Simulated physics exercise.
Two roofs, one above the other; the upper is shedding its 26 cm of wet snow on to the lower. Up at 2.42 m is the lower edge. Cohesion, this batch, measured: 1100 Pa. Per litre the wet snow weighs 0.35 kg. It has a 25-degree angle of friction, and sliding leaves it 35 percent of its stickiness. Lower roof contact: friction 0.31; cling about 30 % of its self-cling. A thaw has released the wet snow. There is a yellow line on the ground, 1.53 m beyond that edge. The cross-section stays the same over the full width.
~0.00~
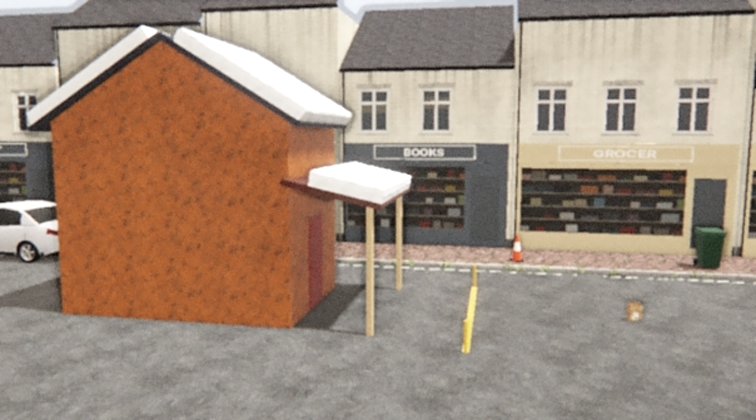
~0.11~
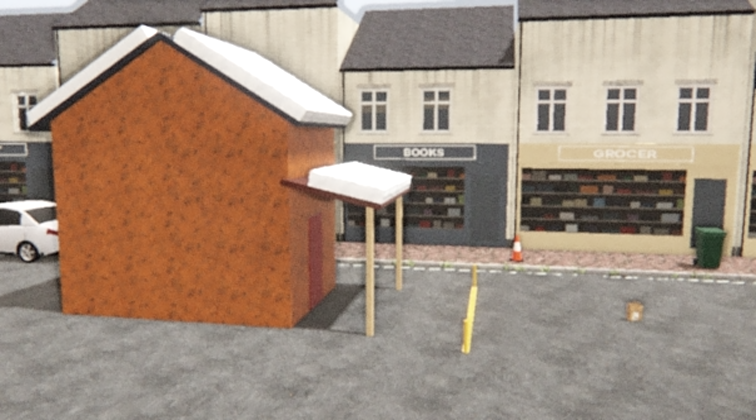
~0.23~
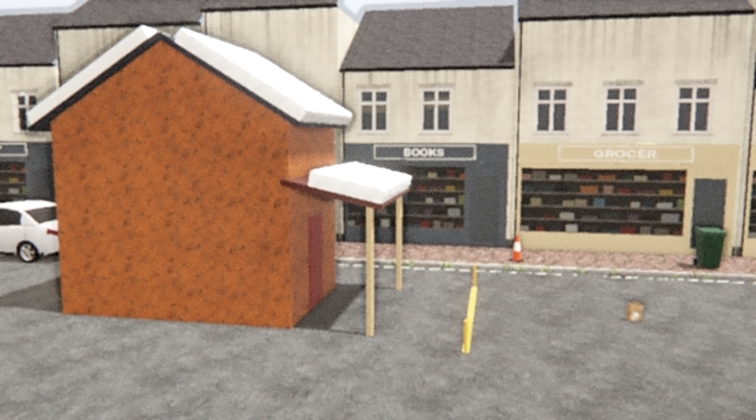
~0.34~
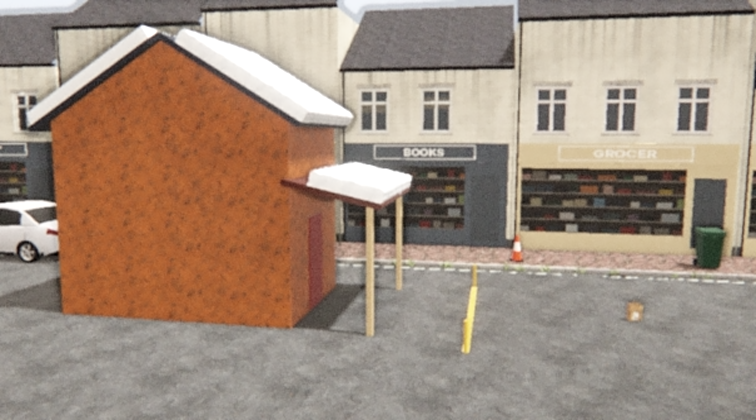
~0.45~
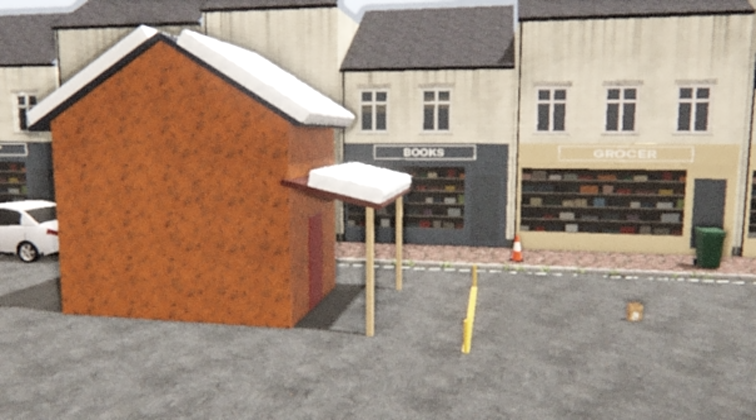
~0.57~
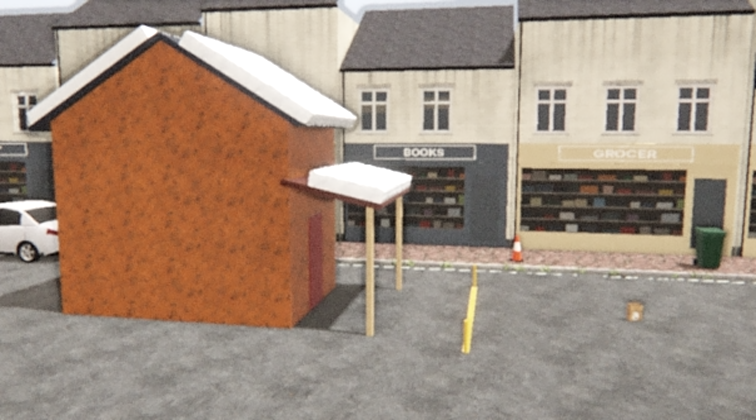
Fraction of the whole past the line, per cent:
6 out of 100.
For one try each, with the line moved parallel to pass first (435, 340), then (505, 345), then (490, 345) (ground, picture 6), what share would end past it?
Respectively about 22 in a hundred, 0 in a hundred and 1 in a hundred.
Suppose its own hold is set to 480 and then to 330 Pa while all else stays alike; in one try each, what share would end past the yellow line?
In turn about 40 %, 45 %.
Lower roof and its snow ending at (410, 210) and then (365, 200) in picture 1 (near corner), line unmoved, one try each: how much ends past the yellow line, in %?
I'd expect around 0 percent the first time and around 10 percent the second.
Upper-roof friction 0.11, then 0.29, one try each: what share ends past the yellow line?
40 %, then 25 %.
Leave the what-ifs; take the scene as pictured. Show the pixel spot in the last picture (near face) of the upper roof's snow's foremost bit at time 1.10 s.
Roughly at the pixel (333, 167).
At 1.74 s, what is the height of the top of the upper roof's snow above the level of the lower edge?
About 2.3 m.
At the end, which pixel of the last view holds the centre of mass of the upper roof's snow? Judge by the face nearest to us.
Near pixel (391, 259).
By 1.10 s, none is below the lower edge and 0 % is past the line.
By 1.74 s, none is below the lower edge and 0 % is past the line.
By 2.37 s, none is below the lower edge and 0 % is past the line.
By 3.00 s, 23 % is below the lower edge and 0 % is past the line.
By 4.60 s, at the end, 49 % is below the lower edge and 6 % is past the line.
